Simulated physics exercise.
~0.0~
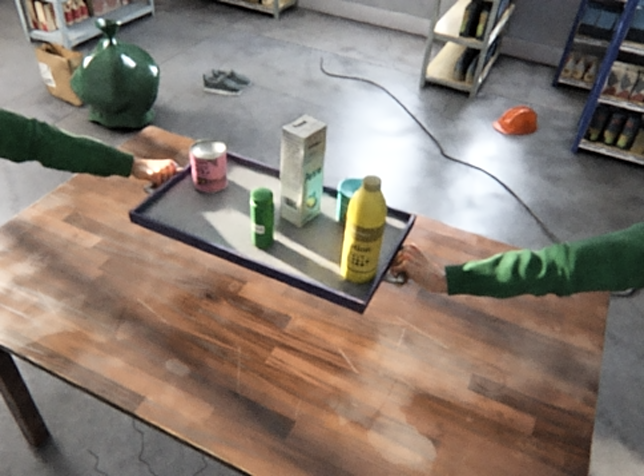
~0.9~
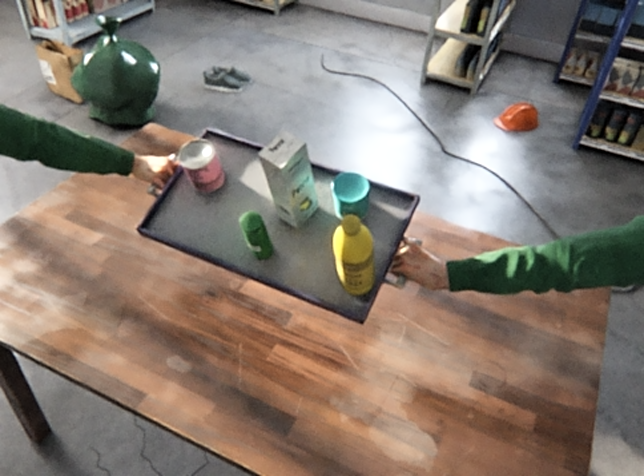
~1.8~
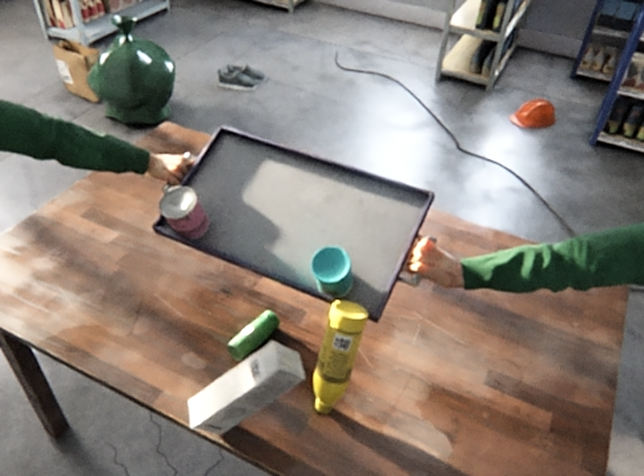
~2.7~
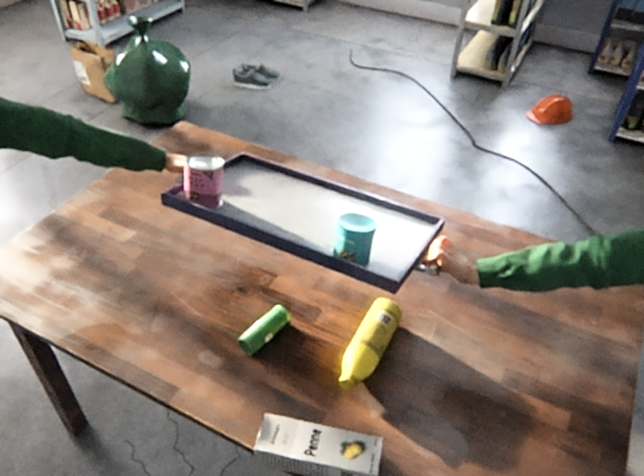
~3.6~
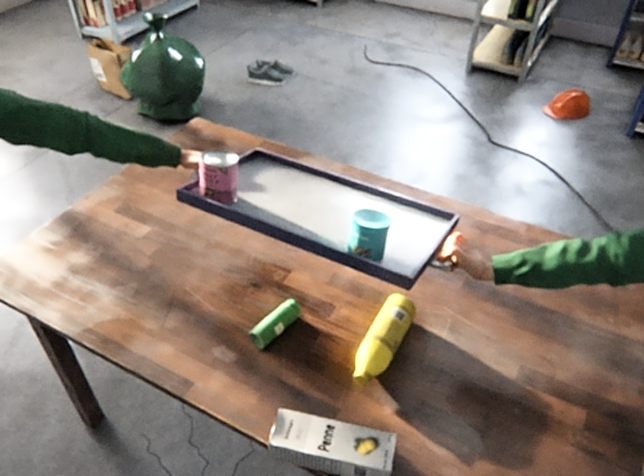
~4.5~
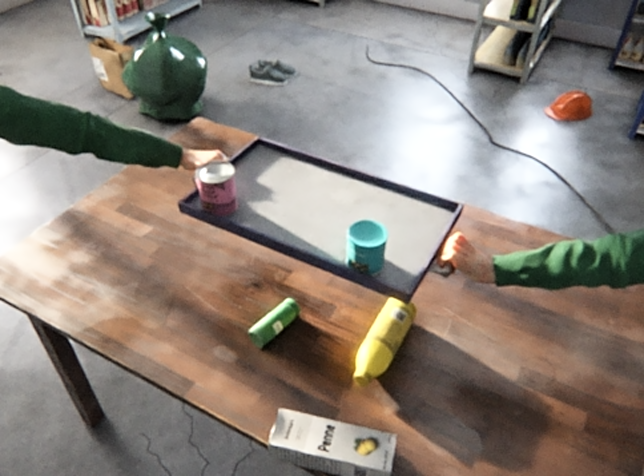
Two hands tipped a dark tray toward the near side above a wooden table, and a yellow bottle, green shaker and white carton tumbled off, then they tilted it back and leveled it, with the pink and turquoise tins still aboard.
